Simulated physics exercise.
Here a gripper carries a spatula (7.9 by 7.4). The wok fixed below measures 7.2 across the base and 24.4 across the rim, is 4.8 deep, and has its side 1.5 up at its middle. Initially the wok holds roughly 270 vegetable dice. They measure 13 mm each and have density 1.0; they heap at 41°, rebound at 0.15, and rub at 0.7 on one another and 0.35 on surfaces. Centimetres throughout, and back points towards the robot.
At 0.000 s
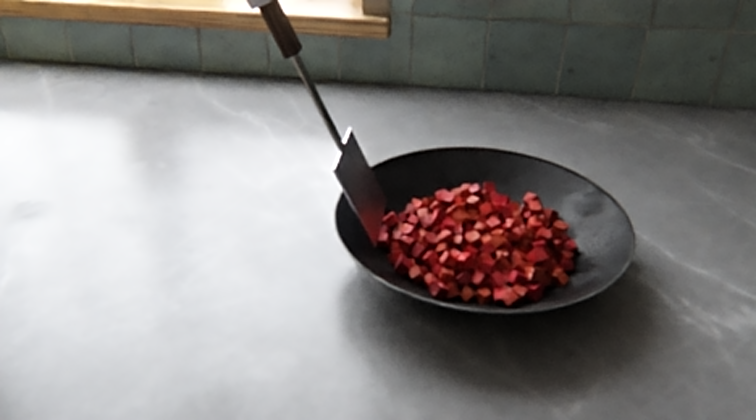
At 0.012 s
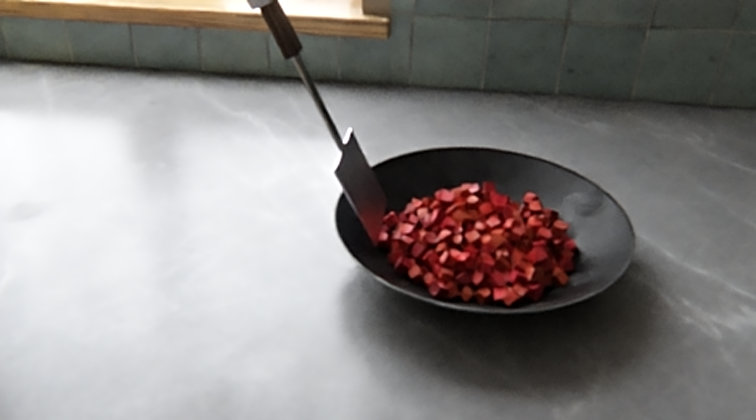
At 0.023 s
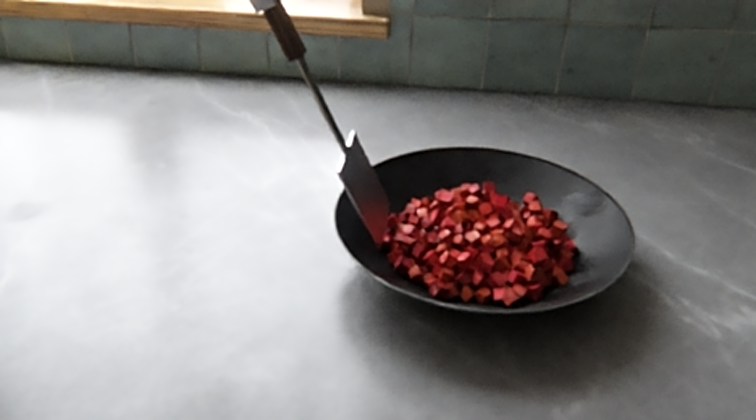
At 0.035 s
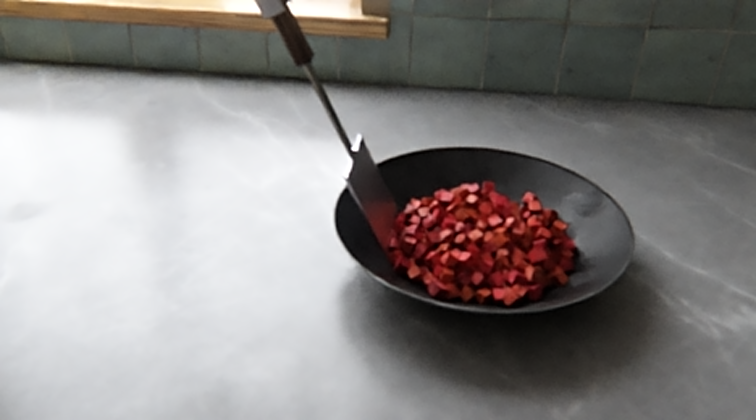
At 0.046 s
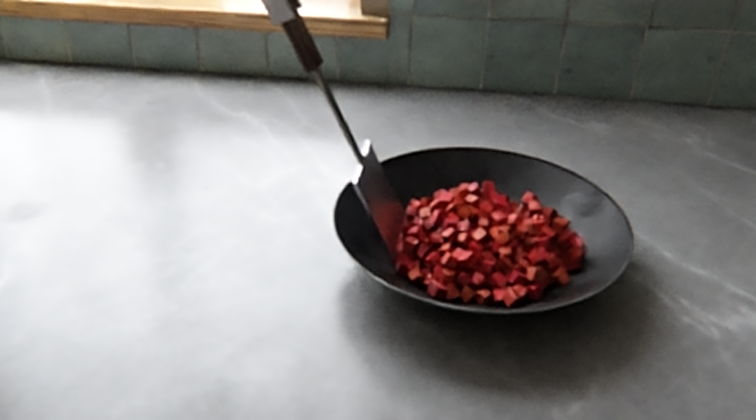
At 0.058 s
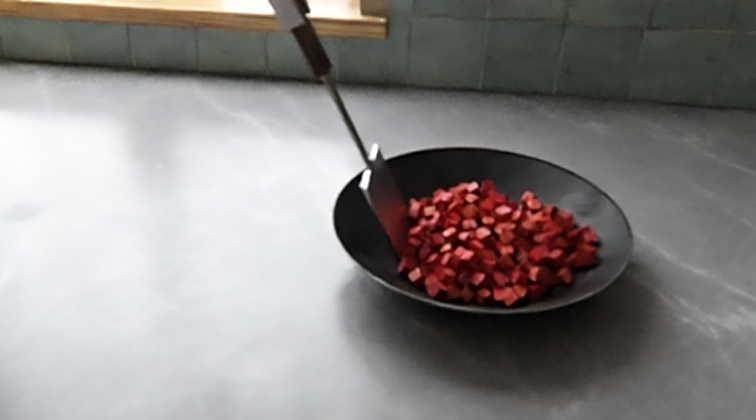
A spatula at the left side of a dark wok moved slowly to the right, nudging the heap of small red vegetable dice a little toward the wok's right side.
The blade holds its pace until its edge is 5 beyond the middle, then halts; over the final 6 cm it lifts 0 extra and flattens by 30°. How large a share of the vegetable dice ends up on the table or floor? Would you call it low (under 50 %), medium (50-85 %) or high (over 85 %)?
I would call it low.
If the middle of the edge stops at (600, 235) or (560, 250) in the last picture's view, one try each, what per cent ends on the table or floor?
The two tries give near 60 and near 40 in a hundred.
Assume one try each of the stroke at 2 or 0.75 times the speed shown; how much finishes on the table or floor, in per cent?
About 45 and 25 per cent.
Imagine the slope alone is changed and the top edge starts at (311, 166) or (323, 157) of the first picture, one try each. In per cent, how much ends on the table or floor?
Close to 30 and 30 percent respectively.
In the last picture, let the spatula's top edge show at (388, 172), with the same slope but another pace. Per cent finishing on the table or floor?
Near 35 in a hundred.
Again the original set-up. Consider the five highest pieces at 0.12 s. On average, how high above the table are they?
Somewhere near 6 cm, I'd say.
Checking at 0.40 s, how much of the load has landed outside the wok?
Around 25 percent.
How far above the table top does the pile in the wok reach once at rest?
It reaches roughly 7.0 cm.
After 0.12 s, sloping 65°, highest piece 7 above the table; 263 in the wok, 3 on the blade or in flight.
After 0.18 s, sloping 51°, highest piece 9 above the table; 252 in the wok, 14 on the blade or in flight.
After 0.40 s, sloping 35°, highest piece 7 above the table; 193 in the wok, 73 on the table or floor.
After 1.45 s, sloping 35°, highest piece 7 above the table; 191 in the wok, 75 on the table or floor.
In the end, 191 in the wok, 75 on the table or floor. That is 28 % on the table or floor.
